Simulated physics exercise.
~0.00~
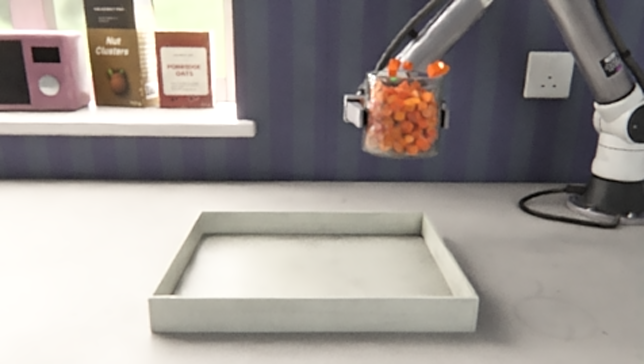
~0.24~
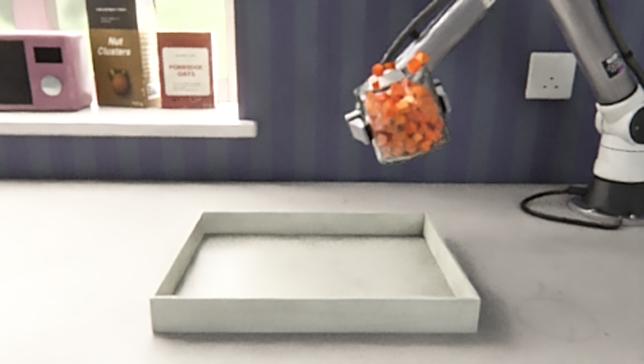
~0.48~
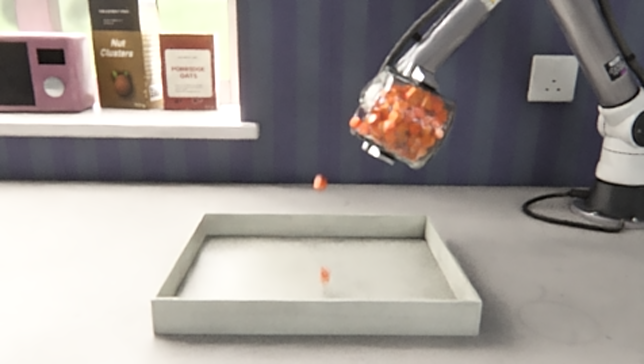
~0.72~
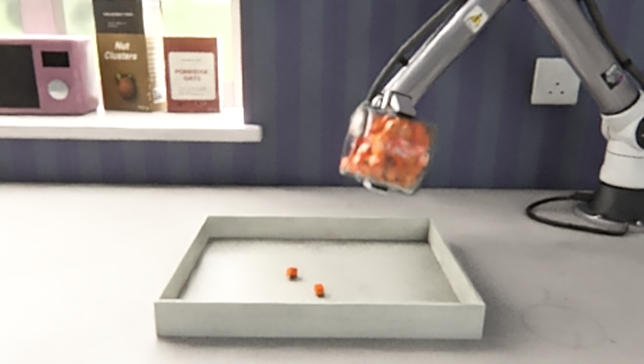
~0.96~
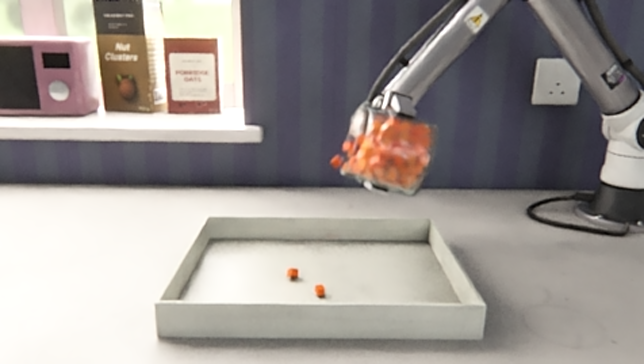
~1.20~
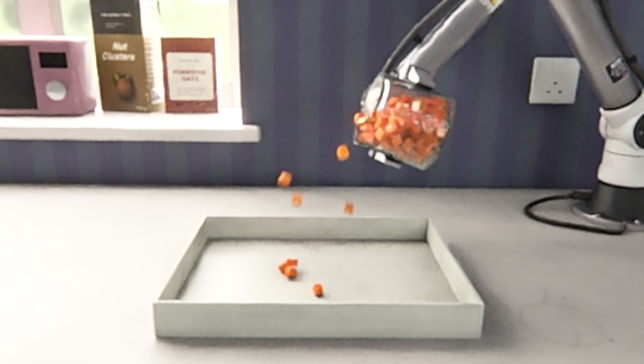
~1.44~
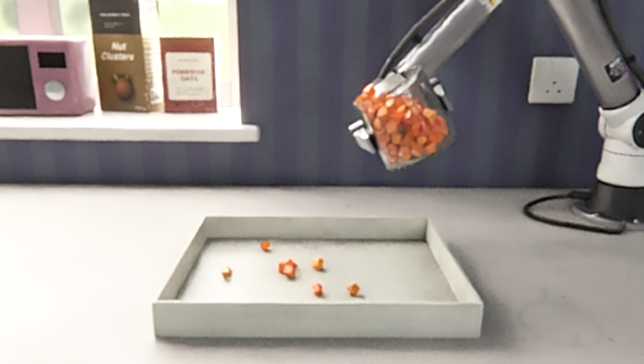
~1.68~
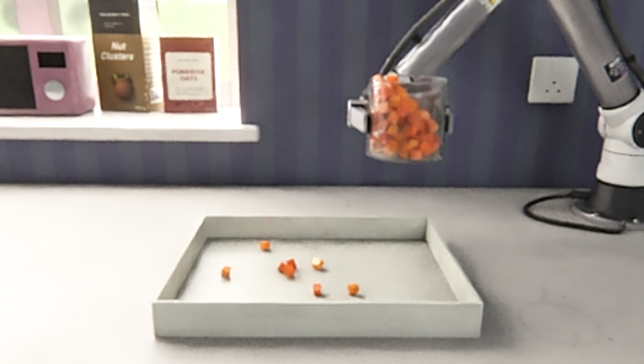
The footage shows a robot arm tipping a clear cup of orange vegetable dice over a shallow pale tray, so that a few pieces drop out, before it turns the cup upright again, still mostly full, with a small scattering of dice lying in the tray.
